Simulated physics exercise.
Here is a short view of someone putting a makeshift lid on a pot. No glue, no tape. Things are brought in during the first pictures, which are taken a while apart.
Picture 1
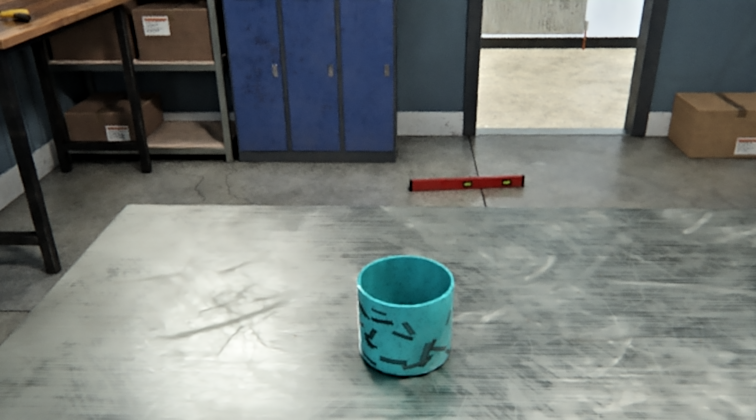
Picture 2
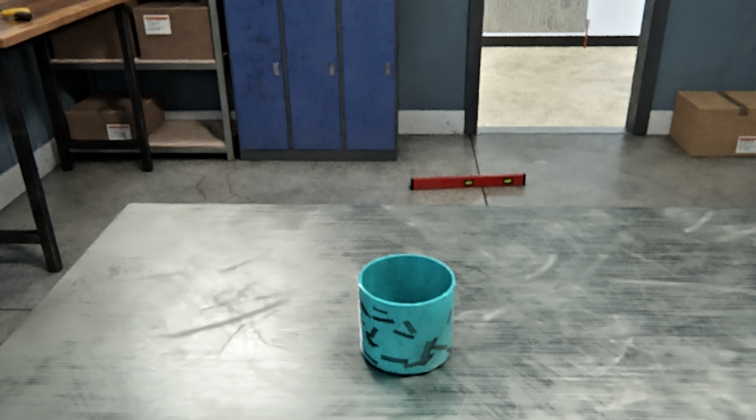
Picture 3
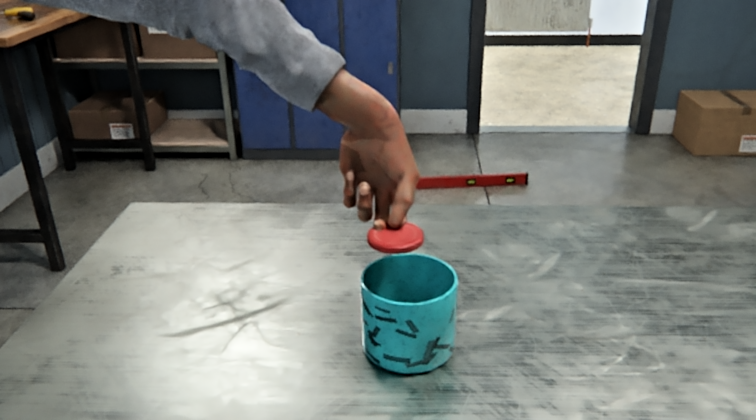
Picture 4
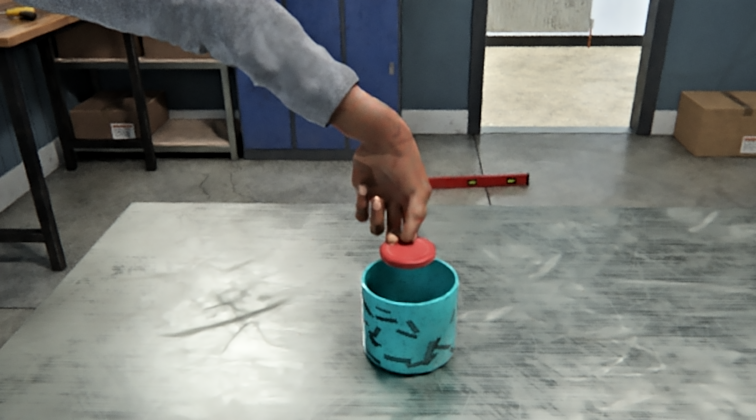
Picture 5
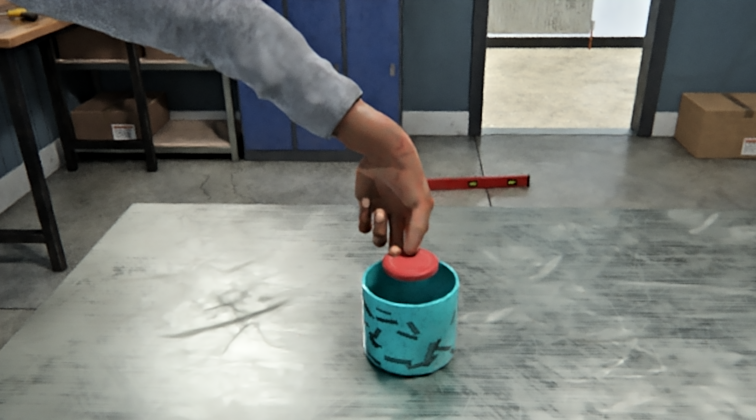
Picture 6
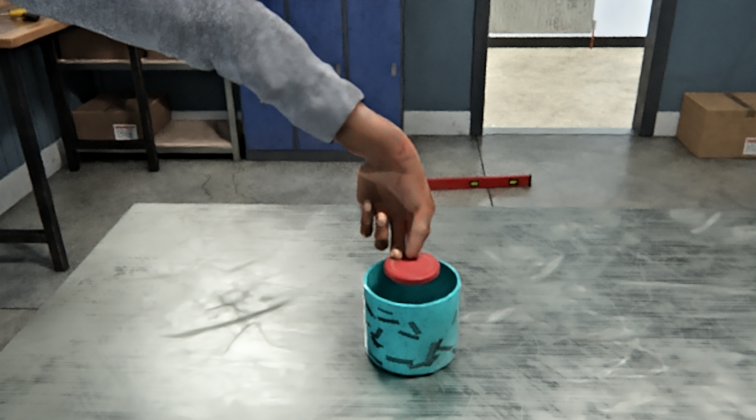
The clip opens on an open teal container with dark marks, standing alone on a grey table. An arm in a grey sleeve reaches in from the upper left, holding a red lid above it. The hand lowers the lid slightly rightward to the container's mouth and keeps hold of it.
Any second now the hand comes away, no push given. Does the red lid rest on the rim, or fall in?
It does not stay up.
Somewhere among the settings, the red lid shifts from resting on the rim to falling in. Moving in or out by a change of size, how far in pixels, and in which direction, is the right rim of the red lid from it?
16 pixels to the right.
Then, 0.12 s later than the last frame, red lid shifted a little near (412, 290).
Then, 0.18 s later than the last frame, red lid dropping near (411, 333).
When it is over, the red lid falls in, near (411, 340).
